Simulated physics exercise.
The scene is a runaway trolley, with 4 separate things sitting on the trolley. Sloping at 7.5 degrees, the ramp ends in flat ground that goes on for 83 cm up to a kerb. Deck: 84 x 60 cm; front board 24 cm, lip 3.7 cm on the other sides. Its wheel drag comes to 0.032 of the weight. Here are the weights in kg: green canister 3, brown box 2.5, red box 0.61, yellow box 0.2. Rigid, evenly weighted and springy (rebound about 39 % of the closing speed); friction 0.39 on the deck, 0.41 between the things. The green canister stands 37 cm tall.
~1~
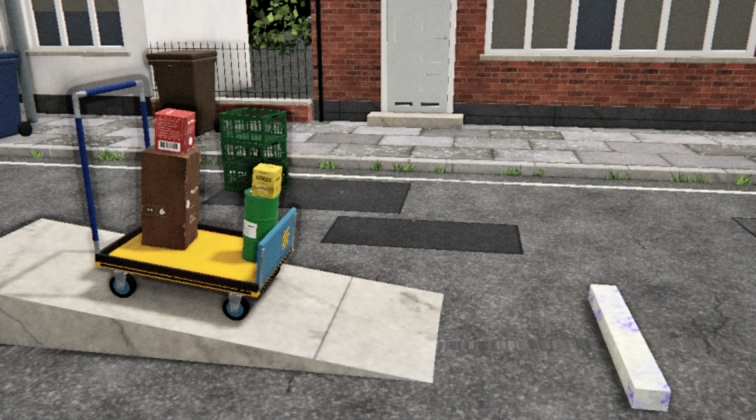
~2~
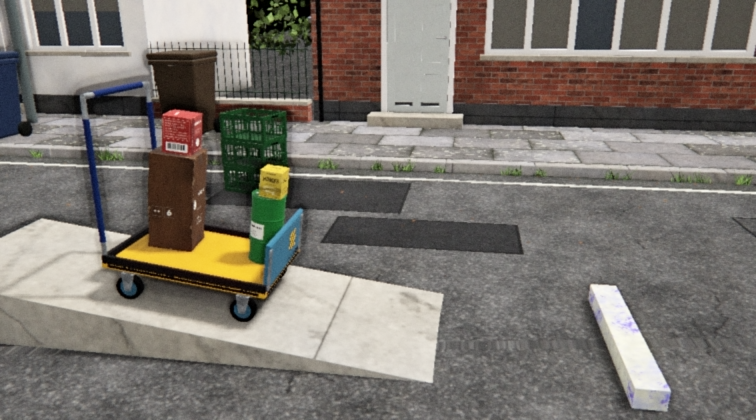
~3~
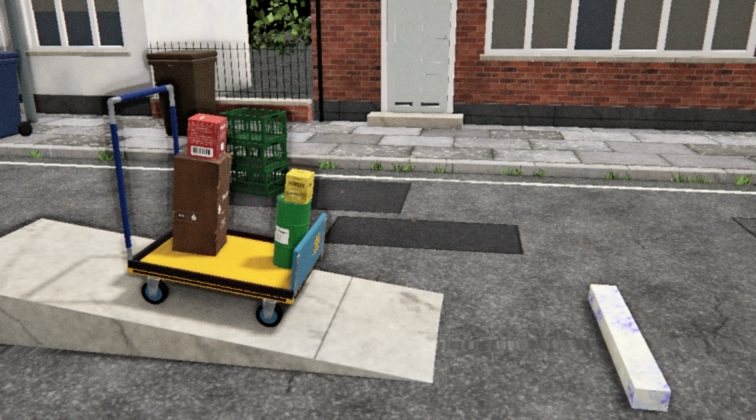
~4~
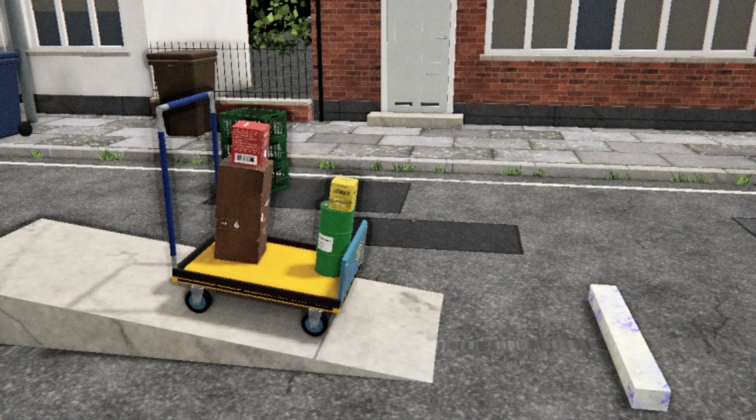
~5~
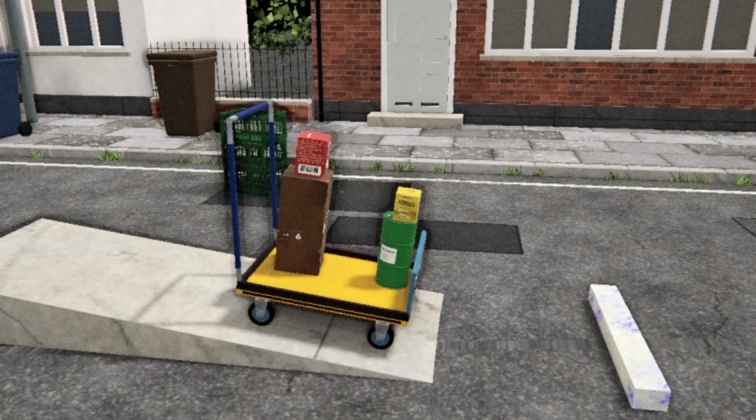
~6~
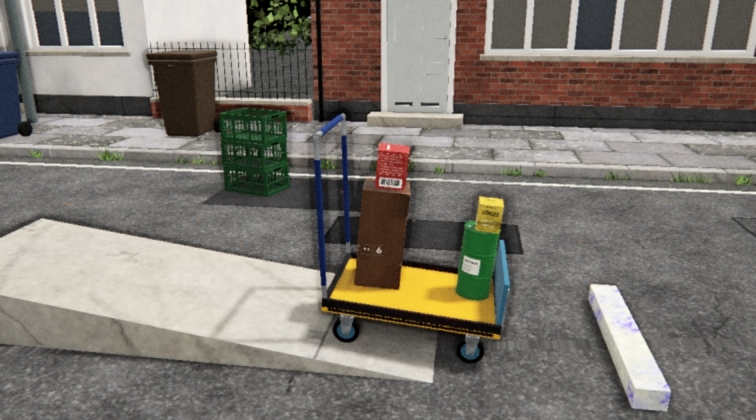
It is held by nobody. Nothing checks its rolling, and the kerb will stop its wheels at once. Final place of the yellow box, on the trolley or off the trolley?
Ejected.
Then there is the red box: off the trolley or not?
Red box: Goes out of bounds.
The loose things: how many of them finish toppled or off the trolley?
Total: 2.
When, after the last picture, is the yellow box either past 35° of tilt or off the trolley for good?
It happens near 0.5 s.
Then, 0.70 s after the last picture, trolley at the kerb; yellow box now off the trolley; red box tipped 11° from how it sat; brown box tipped 11° from how it sat.
Then, 1.30 s after the last picture, trolley at the kerb; red box now off the trolley; brown box slid 17 cm.
At rest, off the trolley, red box and yellow box; not toppled but over 10 cm from the start, brown box; green canister in place, give or take 10 cm. Seen from the same camera at the end, yellow box near (663, 348).
